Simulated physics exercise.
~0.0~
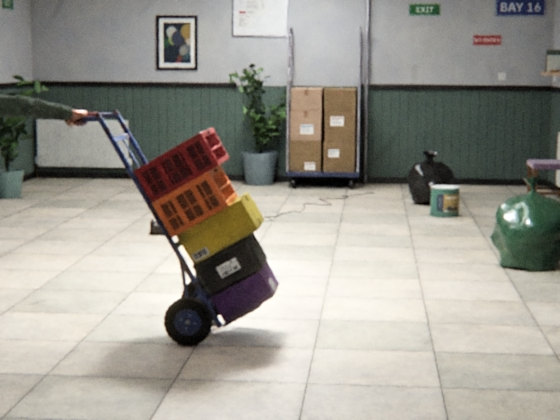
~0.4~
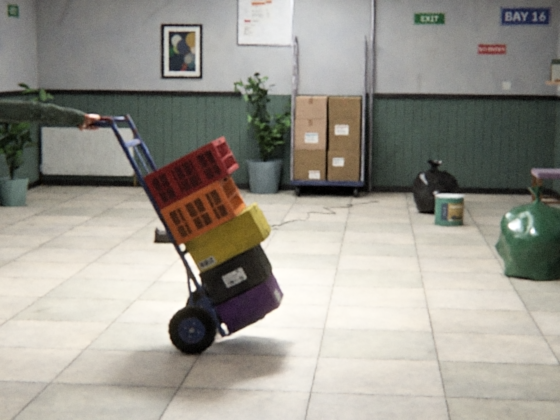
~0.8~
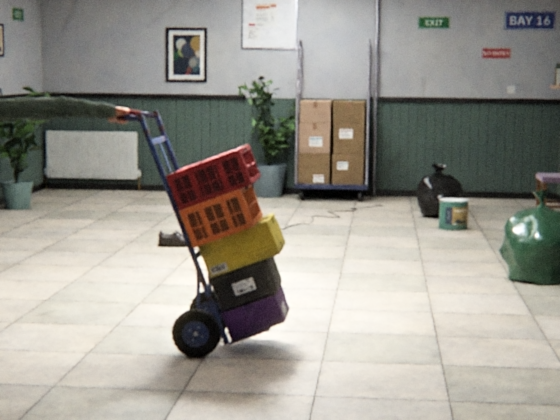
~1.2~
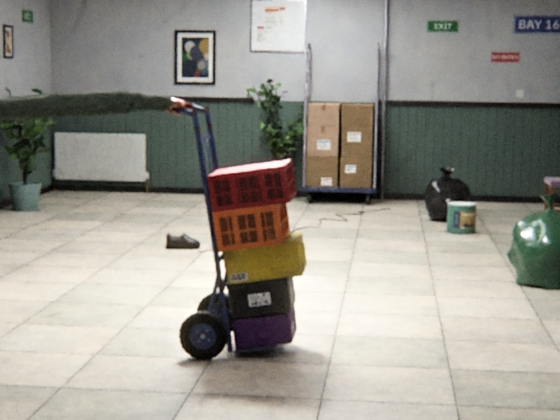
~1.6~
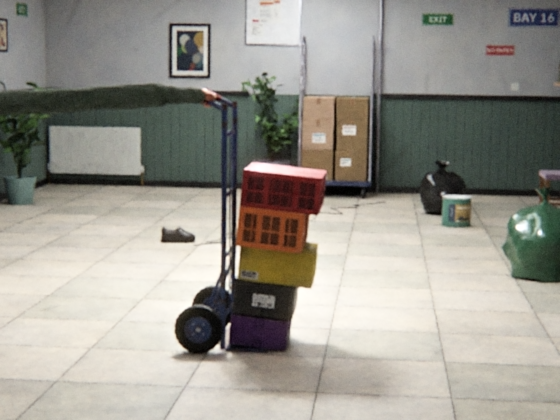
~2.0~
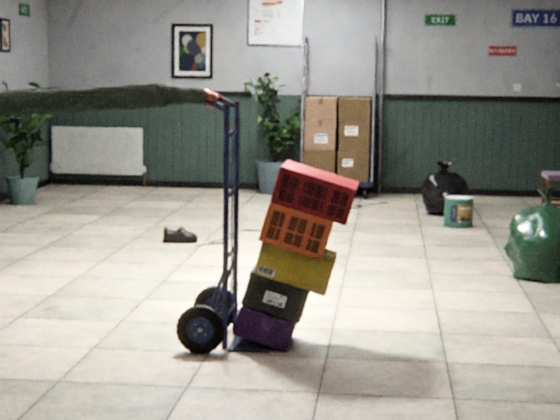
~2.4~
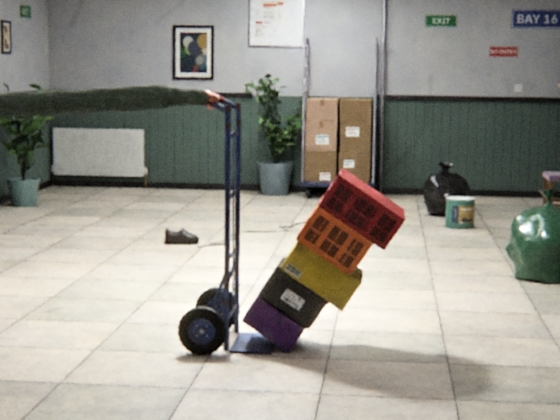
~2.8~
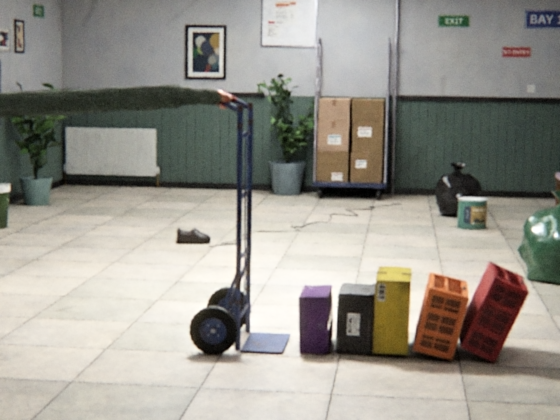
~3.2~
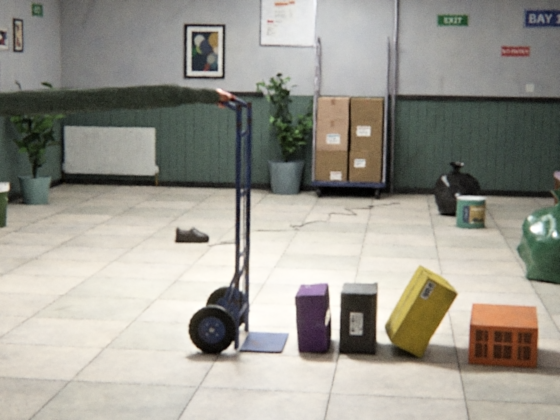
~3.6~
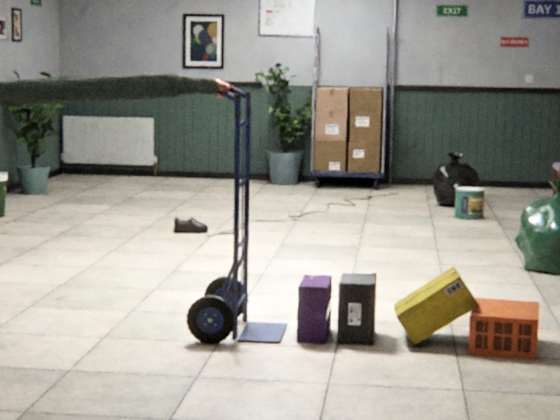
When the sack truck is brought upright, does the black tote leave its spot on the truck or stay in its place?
The black tote leaves its spot. It tips over to the right with the rest of the stack and ends up on the floor beyond the truck's plate.
